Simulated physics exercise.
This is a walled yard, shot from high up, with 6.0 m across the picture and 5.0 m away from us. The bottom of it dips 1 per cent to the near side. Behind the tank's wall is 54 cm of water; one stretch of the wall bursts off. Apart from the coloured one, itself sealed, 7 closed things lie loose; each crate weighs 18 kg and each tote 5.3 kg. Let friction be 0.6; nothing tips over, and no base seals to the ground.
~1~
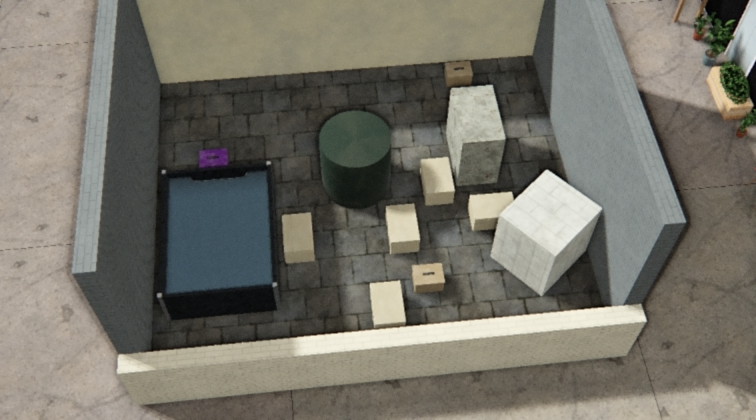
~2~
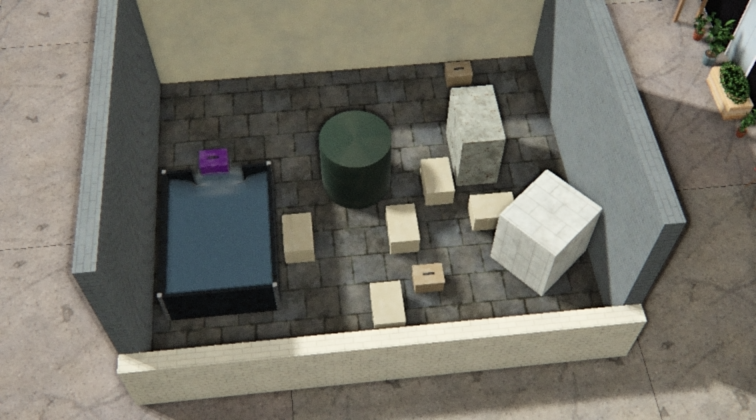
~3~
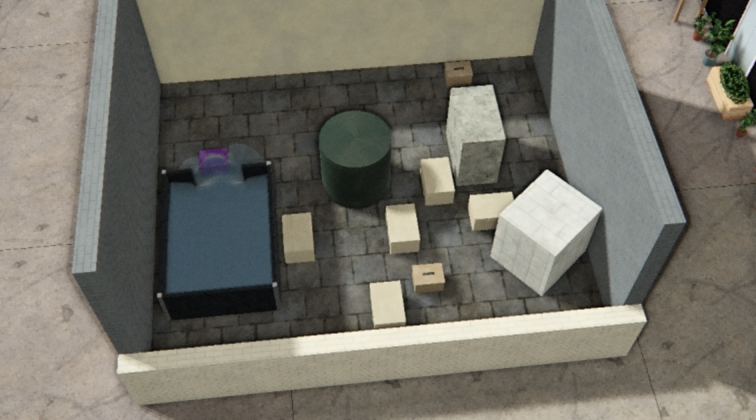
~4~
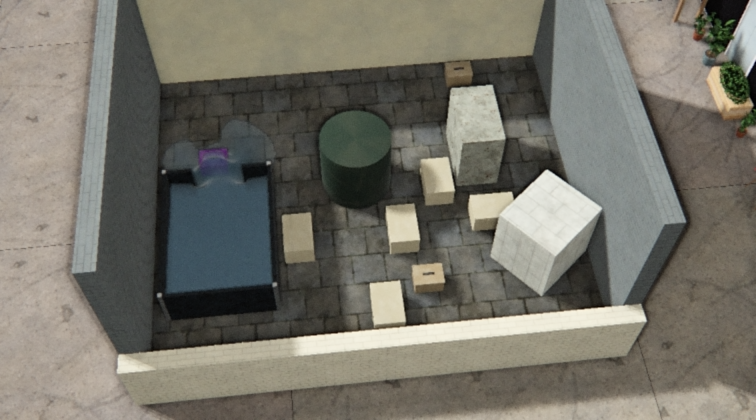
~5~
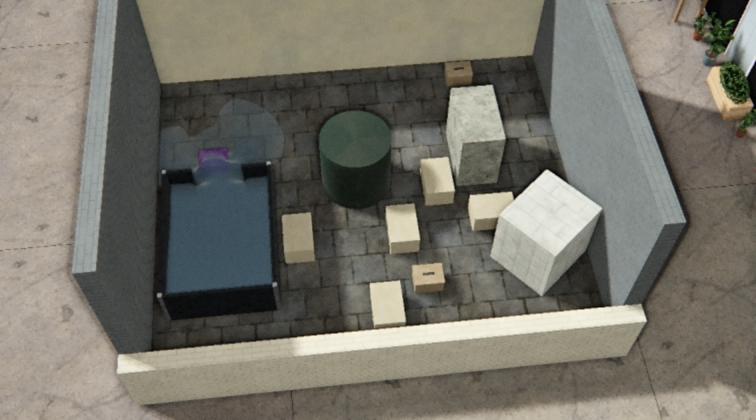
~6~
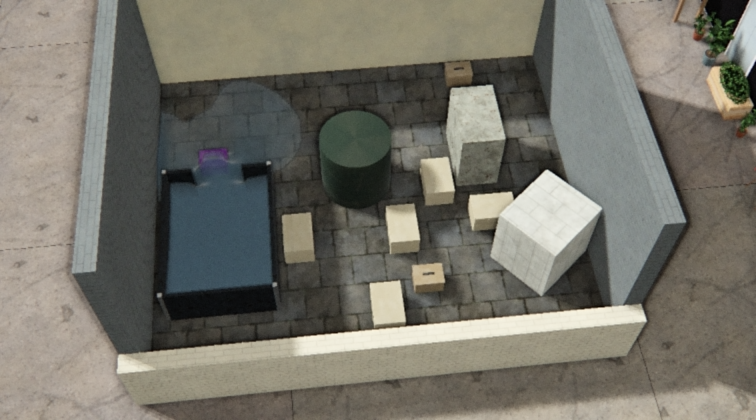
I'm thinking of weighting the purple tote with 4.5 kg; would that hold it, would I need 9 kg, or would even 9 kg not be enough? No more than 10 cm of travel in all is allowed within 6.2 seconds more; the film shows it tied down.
Keeping it put takes more than either mass.
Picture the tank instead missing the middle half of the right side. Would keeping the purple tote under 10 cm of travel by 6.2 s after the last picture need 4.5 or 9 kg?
The lighter one.
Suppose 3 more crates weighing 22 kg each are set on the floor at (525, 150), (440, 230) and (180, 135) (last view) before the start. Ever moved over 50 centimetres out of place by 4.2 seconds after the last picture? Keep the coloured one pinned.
Results, in sequence: Not exceeded / not exceeded / exceeded.
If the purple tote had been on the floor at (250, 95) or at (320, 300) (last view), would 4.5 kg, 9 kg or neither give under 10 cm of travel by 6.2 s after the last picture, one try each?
Order kept: Both picks fail, light pick works.
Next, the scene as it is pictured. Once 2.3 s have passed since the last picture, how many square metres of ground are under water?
About 13 m2.
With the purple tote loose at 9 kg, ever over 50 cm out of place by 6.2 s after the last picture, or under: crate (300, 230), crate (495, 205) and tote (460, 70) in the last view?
Well, they come out not exceeding it, not exceeding it and exceeding it, in that order.
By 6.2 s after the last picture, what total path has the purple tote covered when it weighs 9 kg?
Total path: Around 550 cm.
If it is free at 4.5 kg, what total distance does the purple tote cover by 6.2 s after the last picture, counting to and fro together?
Around 700 centimetres in total.
Then, 0.6 s after the last picture the purple tote would be 161 cm from its start with 4.5 kg and 162 cm from its start with 9 kg; 16 cm of water round it then.
Then, 2.3 s after the last picture the purple tote would be 163 cm from its start with 4.5 kg and 144 cm from its start with 9 kg; 16 cm of water round it then.
Then, 4.2 s after the last picture the purple tote would be 329 cm from its start with 4.5 kg and 271 cm from its start with 9 kg; 7 cm of water round it then.
Then, 6.2 s after the last picture the purple tote would be 456 cm from its start with 4.5 kg and 371 cm from its start with 9 kg; 6 cm of water round it then.
